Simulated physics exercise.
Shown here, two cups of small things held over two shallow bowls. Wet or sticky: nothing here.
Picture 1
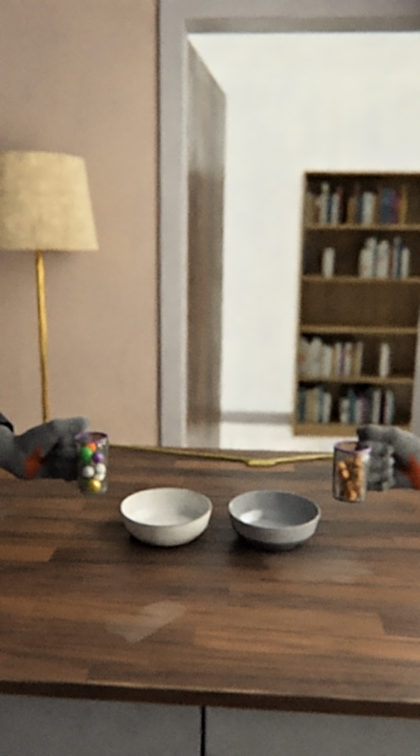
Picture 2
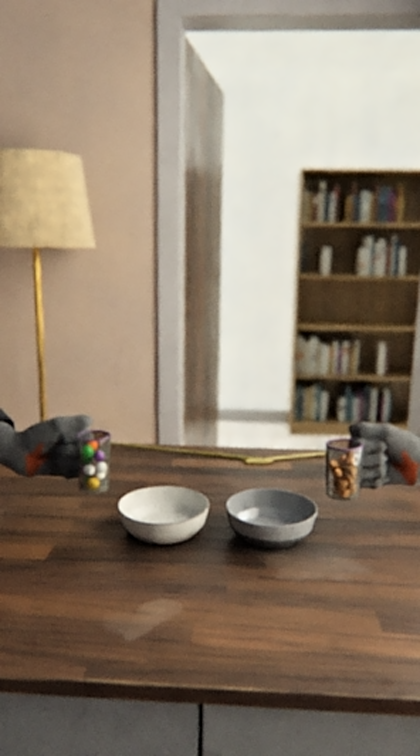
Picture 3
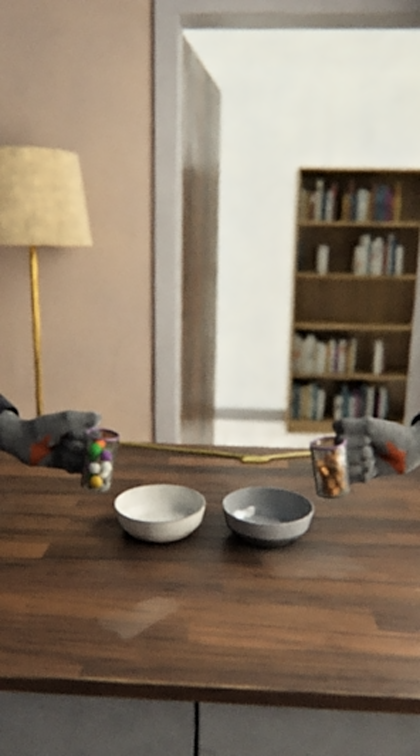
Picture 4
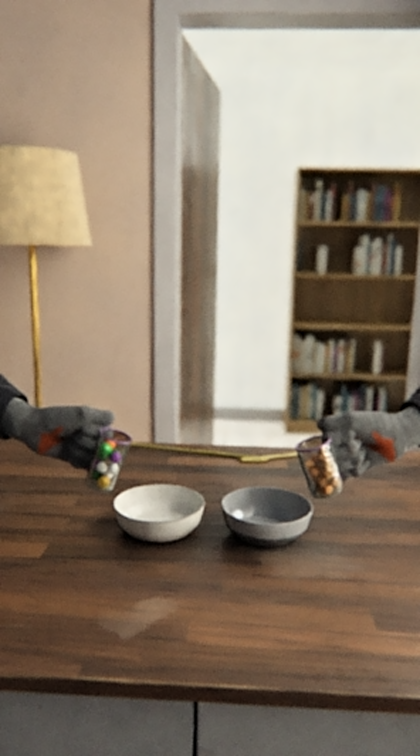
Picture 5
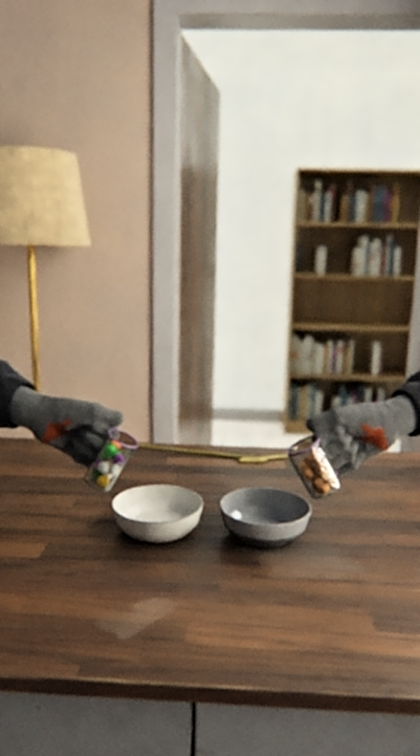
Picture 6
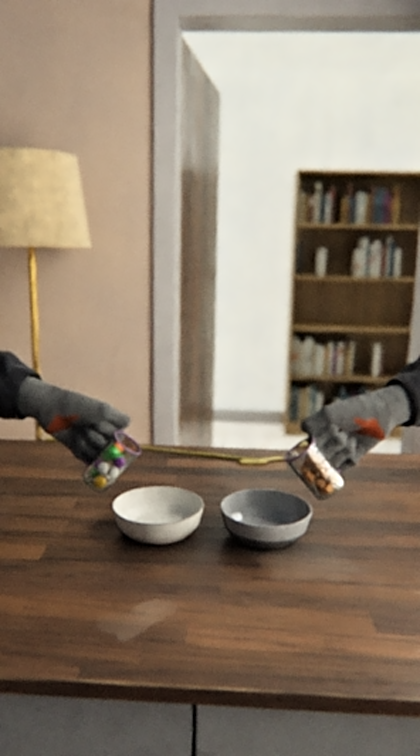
We see two gloved hands holding clear cups, the left with colourful marbles and the right with brown cubes, near two shallow bowls on a wooden table; the hands move the cups inward, then gradually tilt them toward each other.
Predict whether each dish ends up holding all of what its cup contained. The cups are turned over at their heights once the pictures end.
In the end, left dish: All of it, right dish: All of it.
Then, 0.29 s past the last view, left, all still in the cup; right, all still in the cup.
Then, 0.65 s past the last view, left, all still in the cup; right, all still in the cup.
Then, 1.04 s past the last view, left, about a third still in the cup, about half in the dish, a small part in the air; right, most still in the cup, a small part in the dish, a small part in the air.
Finally, left, all in the dish, none outside the dish; right, all in the dish, none outside the dish.
